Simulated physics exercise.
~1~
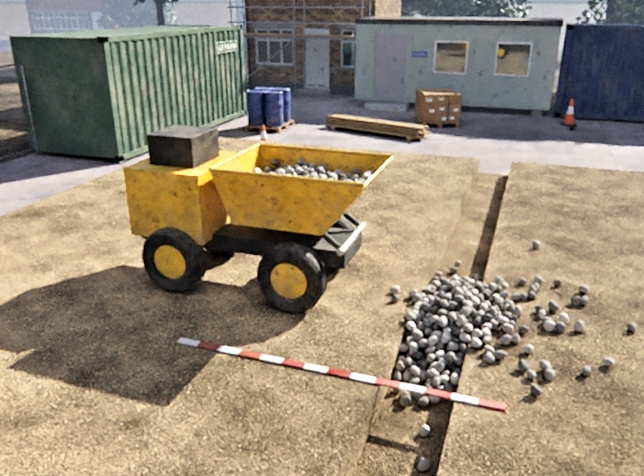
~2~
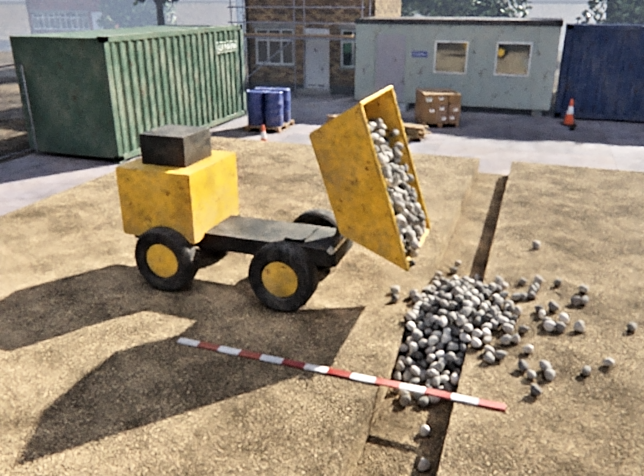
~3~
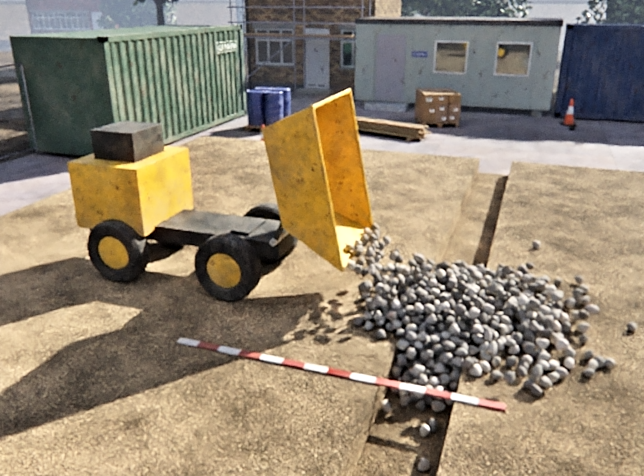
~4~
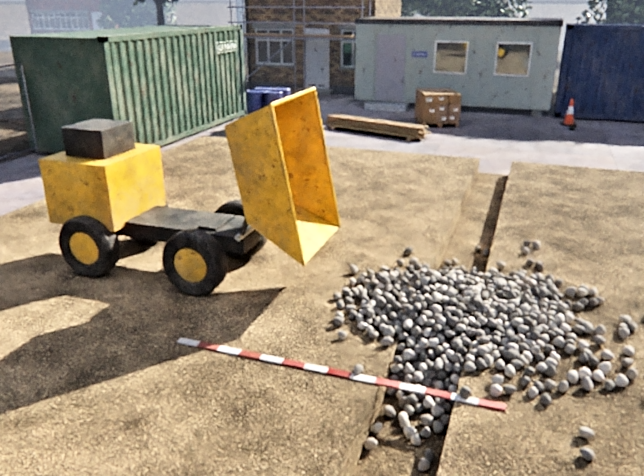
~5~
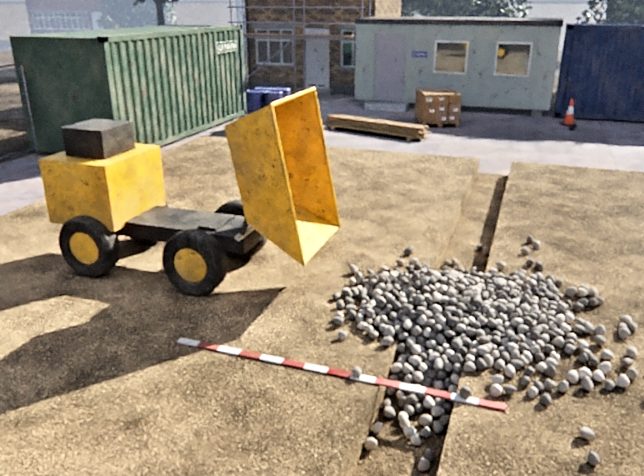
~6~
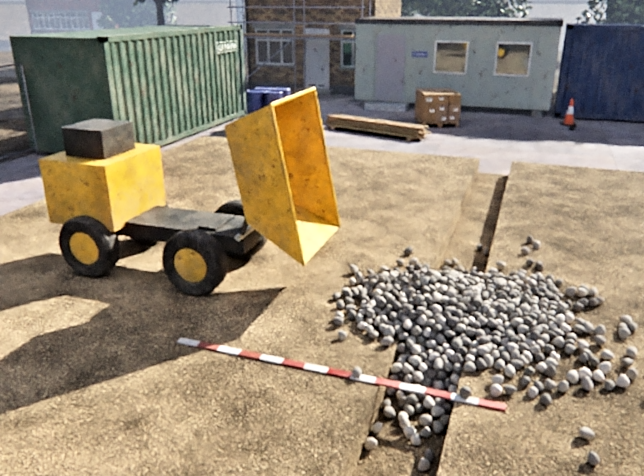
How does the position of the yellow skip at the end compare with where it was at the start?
At the end the skip is a little further left and slightly higher in view than at the start. It also stands steeply tipped instead of resting level on the dumper.
